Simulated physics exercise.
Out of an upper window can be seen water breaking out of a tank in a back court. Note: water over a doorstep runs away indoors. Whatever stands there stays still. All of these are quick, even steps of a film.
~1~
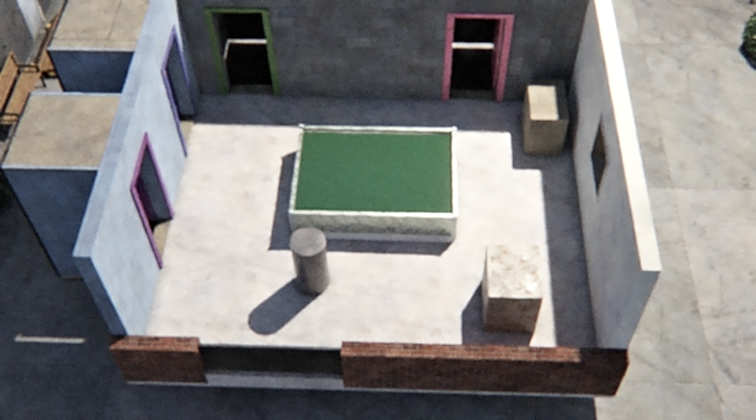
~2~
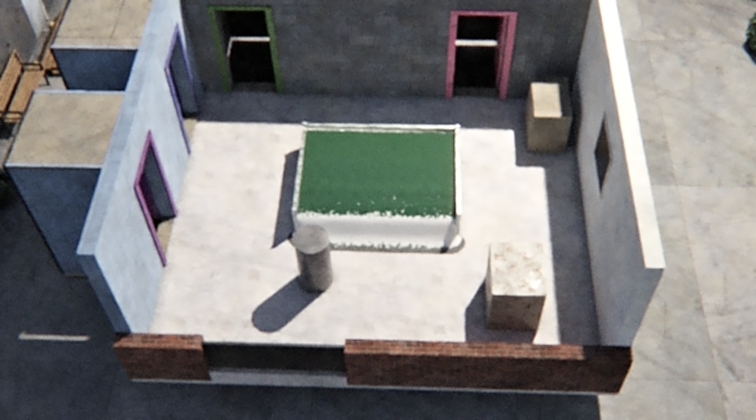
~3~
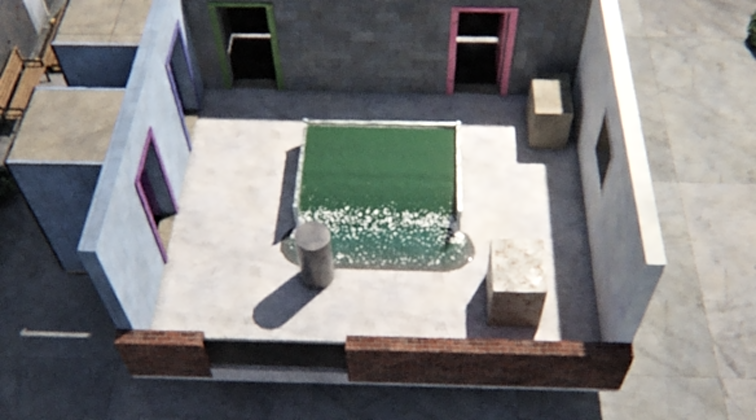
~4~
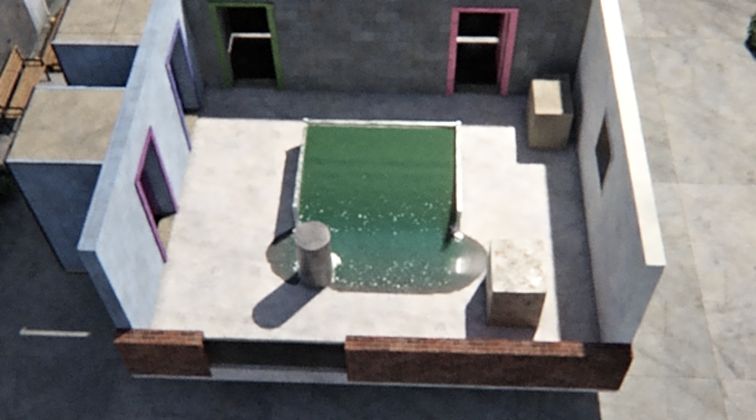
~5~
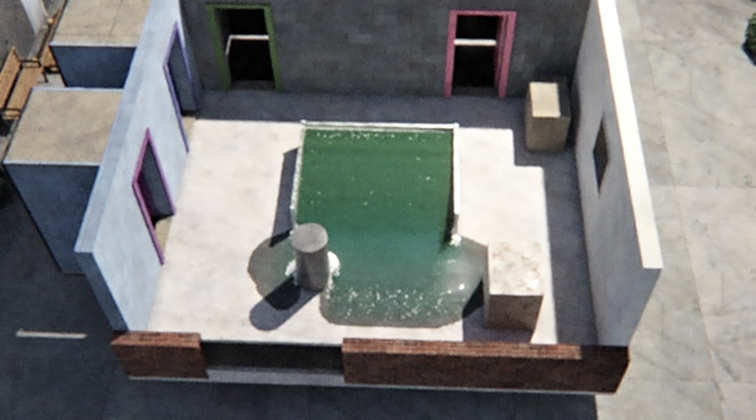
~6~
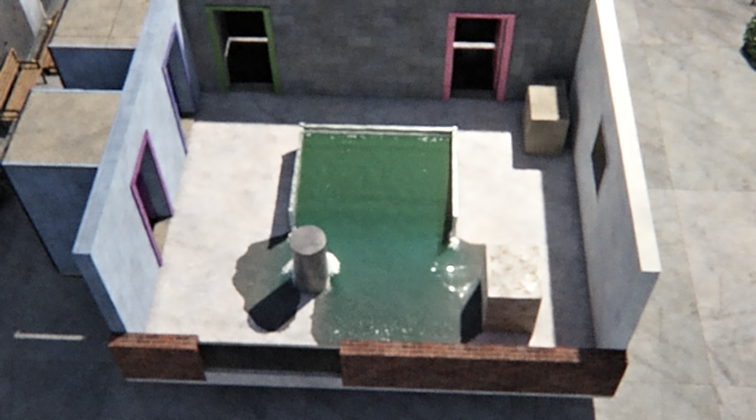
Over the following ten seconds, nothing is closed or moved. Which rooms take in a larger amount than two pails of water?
One by one: I expect the blue door to let through an acceptable amount, I expect the purple door to let through too much, I expect the pink door to let through too much, I expect the green door to let through too much.
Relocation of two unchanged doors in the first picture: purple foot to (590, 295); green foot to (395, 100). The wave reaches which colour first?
Result: The one in purple.
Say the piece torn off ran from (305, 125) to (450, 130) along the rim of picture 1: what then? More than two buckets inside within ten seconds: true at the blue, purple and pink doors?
Going door by door: The blue one gets too much, the purple one stays safe, and the pink one gets too much.
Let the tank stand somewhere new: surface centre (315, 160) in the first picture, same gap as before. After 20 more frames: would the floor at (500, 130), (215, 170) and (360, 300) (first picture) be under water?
Spared, spared, hit.
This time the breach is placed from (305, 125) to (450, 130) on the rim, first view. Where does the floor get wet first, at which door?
It's the pink door.
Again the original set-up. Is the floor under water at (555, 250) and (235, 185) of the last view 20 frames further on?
Taken in order, drenched then bone-dry.
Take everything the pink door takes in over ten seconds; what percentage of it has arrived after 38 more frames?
Roughly 20 percent.
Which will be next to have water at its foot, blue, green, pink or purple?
Call: The purple door.
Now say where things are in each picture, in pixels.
In the first frame, the open tank at (375, 172) is whole and still.
In the second frame, the front is at a hidden place, out from the gap at (377, 225).
In the third frame, the front is at (467, 258), out from the gap at (378, 223).
In the fourth frame, the front is at (478, 268), out from the gap at (378, 224).
In the fifth frame, the front is at (483, 295), out from the gap at (375, 226).
In the sixth frame, water pours out at (373, 229) and has run to (482, 324).
A moment on, water covers 30 % of the floor; the blue door not reached, the purple door not reached, the pink door not reached, the green door not reached.
Next, water covers 45 % of the floor; the blue door not reached, the purple door not reached, the pink door not reached, the green door not reached.
Then, water covers 50 % of the floor; the blue door not reached, the purple door under two buckets in, the pink door not reached, the green door not reached.
Later, water covers 90 % of the floor; the blue door wet at the sill, nothing in, the purple door over two buckets in, the pink door under two buckets in, the green door under two buckets in.
In the end, water covers 100 % of the floor; the blue door wet at the sill, nothing in, the purple door over two buckets in, the pink door over two buckets in, the green door over two buckets in.
